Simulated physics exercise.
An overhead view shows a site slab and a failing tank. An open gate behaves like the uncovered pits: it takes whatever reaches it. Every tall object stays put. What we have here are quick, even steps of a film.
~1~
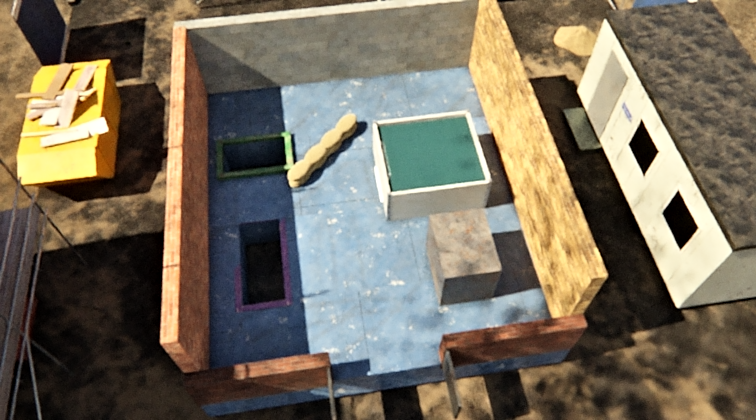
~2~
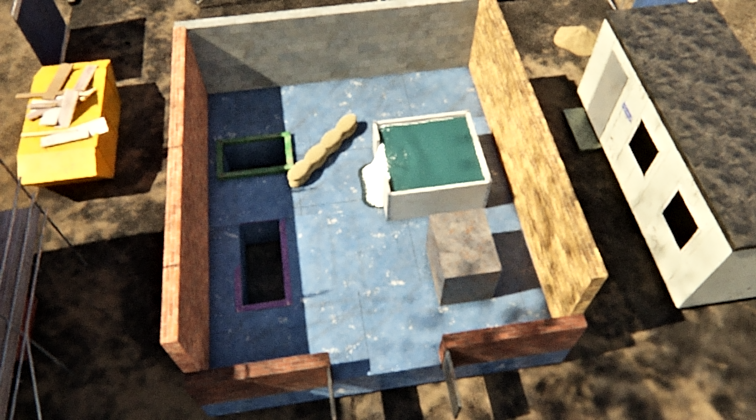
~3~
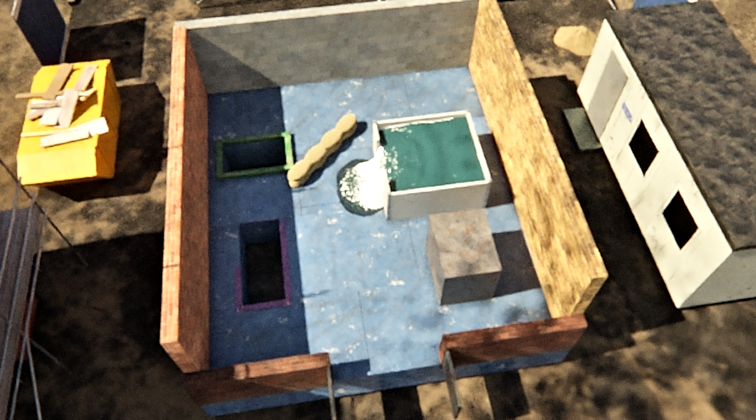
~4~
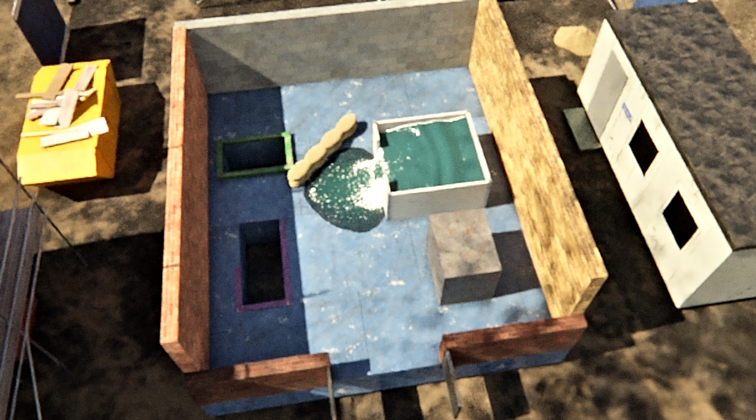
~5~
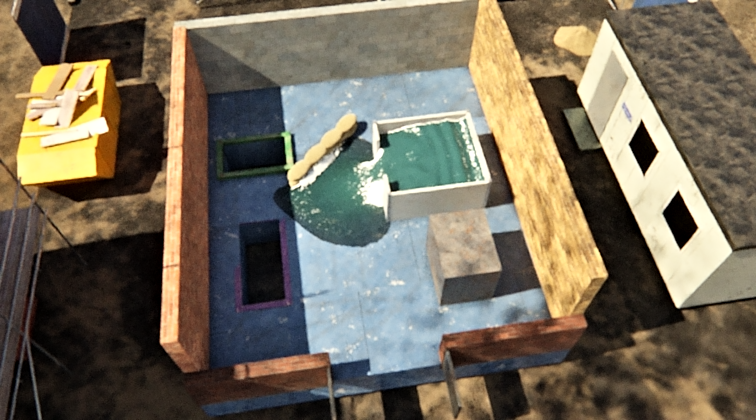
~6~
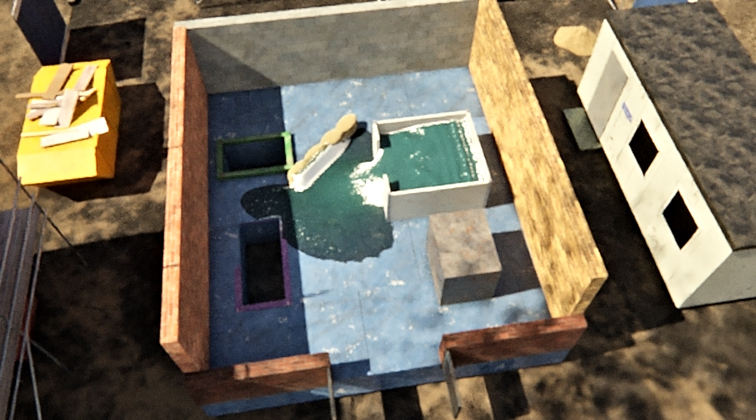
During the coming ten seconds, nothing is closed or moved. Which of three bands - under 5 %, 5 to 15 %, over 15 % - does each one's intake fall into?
Bands: The gate falls in the under 5 % band; the purple pit falls in the over 15 % band; the green pit falls in the under 5 % band.
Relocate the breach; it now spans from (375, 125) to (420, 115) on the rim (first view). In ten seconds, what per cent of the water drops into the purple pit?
I'd estimate the purple pit takes around 8 percent.
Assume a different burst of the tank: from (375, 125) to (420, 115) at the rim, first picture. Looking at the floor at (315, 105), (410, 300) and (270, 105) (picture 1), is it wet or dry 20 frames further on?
First spot submerged, second spot spared, third spot submerged.
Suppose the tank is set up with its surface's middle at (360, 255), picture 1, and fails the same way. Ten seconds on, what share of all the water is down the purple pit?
Within ten seconds the purple pit collects 70 percent of the total.
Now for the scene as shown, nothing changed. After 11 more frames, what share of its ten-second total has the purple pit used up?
Some 30 per cent.
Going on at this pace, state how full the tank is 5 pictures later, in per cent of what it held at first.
Close to 66 %.
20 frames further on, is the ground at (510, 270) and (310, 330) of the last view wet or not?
High and dry, then submerged.
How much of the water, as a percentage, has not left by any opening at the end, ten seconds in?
Some 44 per cent.
A moment on, water covers 25 % of the floor; the gate 0 %, the purple pit 6 %, the green pit 0 %.
Next, water covers 35 % of the floor; the gate 0 %, the purple pit 17 %, the green pit 0 %.
Then, water covers 45 % of the floor; the gate 0 %, the purple pit 29 %, the green pit 0 %.
Later, water covers 65 % of the floor; the gate 1 %, the purple pit 43 %, the green pit 0 %.
In the end, water covers 75 % of the floor; the gate 2 %, the purple pit 54 %, the green pit 0 %.
